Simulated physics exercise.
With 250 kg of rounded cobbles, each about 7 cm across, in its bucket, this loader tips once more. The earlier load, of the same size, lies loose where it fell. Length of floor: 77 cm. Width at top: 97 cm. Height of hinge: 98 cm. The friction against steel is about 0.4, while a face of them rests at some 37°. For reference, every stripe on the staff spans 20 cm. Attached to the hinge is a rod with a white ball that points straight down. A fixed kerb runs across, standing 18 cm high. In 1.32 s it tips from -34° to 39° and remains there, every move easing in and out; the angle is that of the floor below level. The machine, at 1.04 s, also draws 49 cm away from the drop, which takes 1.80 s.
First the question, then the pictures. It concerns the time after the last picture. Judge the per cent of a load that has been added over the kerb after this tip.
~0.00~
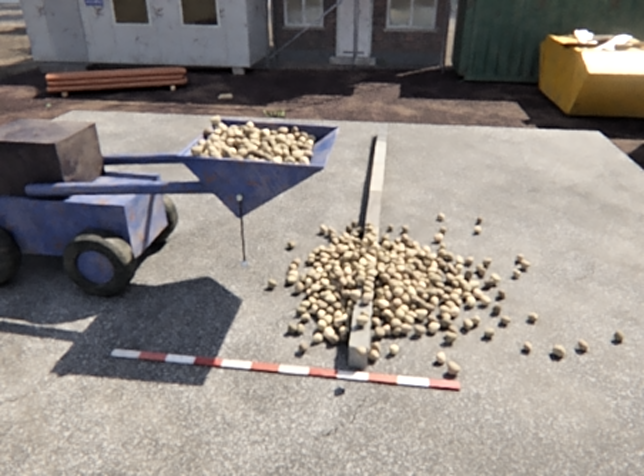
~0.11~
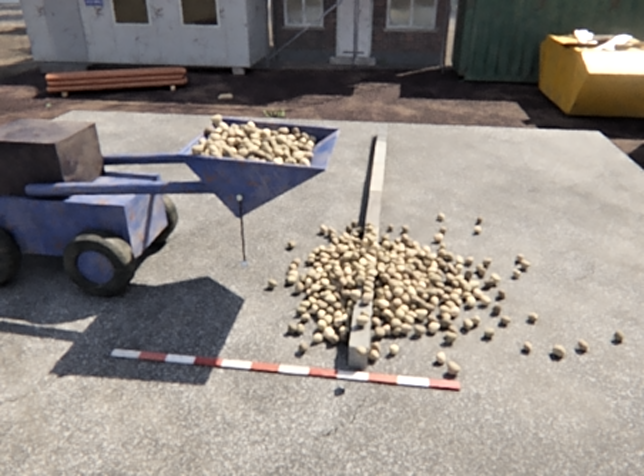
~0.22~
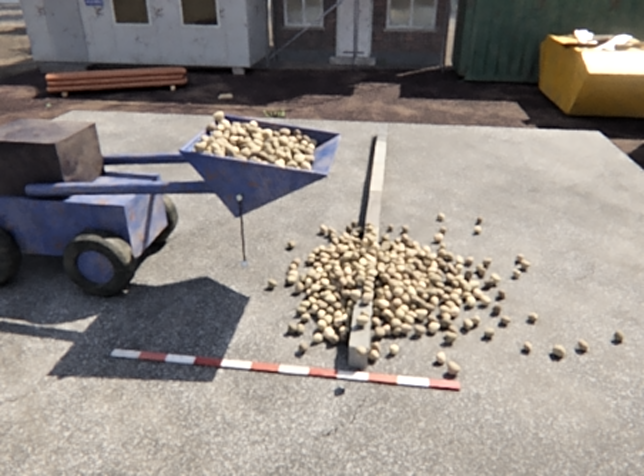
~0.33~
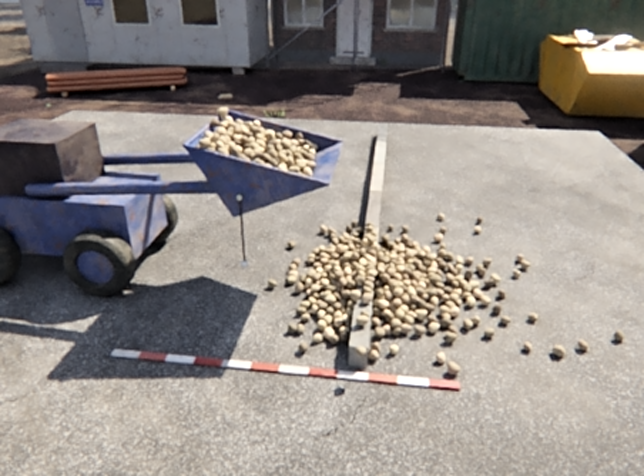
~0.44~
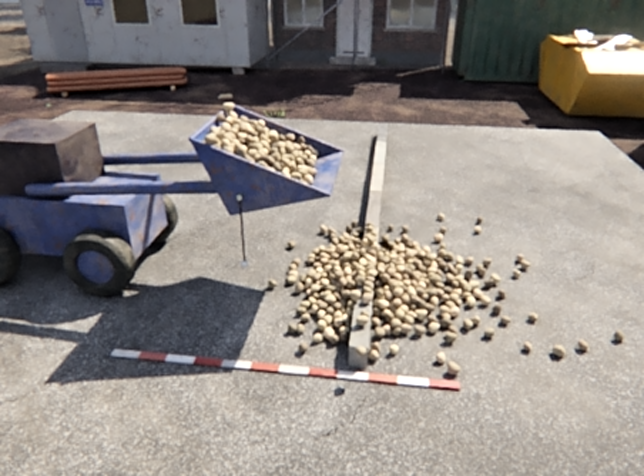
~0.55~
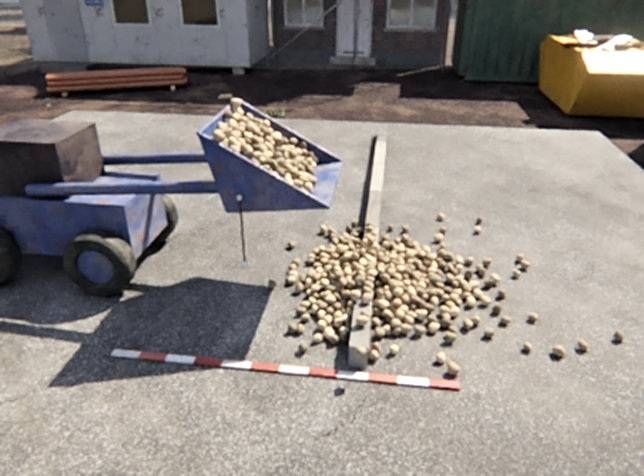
The added amount is roughly 7 per cent of a load.
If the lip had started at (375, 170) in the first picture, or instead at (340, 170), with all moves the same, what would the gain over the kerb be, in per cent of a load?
Around 65 and 15 percent respectively.
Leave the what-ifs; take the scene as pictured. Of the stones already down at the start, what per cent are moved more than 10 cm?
Around 5 in a hundred.
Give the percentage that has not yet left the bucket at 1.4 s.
It holds some 40 percent.
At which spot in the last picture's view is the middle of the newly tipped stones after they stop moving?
Roughly pixel (326, 267) in the last view.
After 1.0 s the floor is at 28°; in per cent of one load, 100 in the bucket, 46 on this side of the kerb, 54 over the kerb; the foremost stones are at (546, 308).
After 1.4 s the floor is at 39°; in per cent of one load, 38 in the bucket, 108 on this side of the kerb, 54 over the kerb; the foremost stones are at (546, 308).
After 3.3 s the floor is at 39°; in per cent of one load, 0 in the bucket, 139 on this side of the kerb, 61 over the kerb; the foremost stones are at (546, 308).
After 5.7 s the floor is at 39°; in per cent of one load, 0 in the bucket, 139 on this side of the kerb, 61 over the kerb; the foremost stones are at (546, 308). Net gain over the kerb, 7.
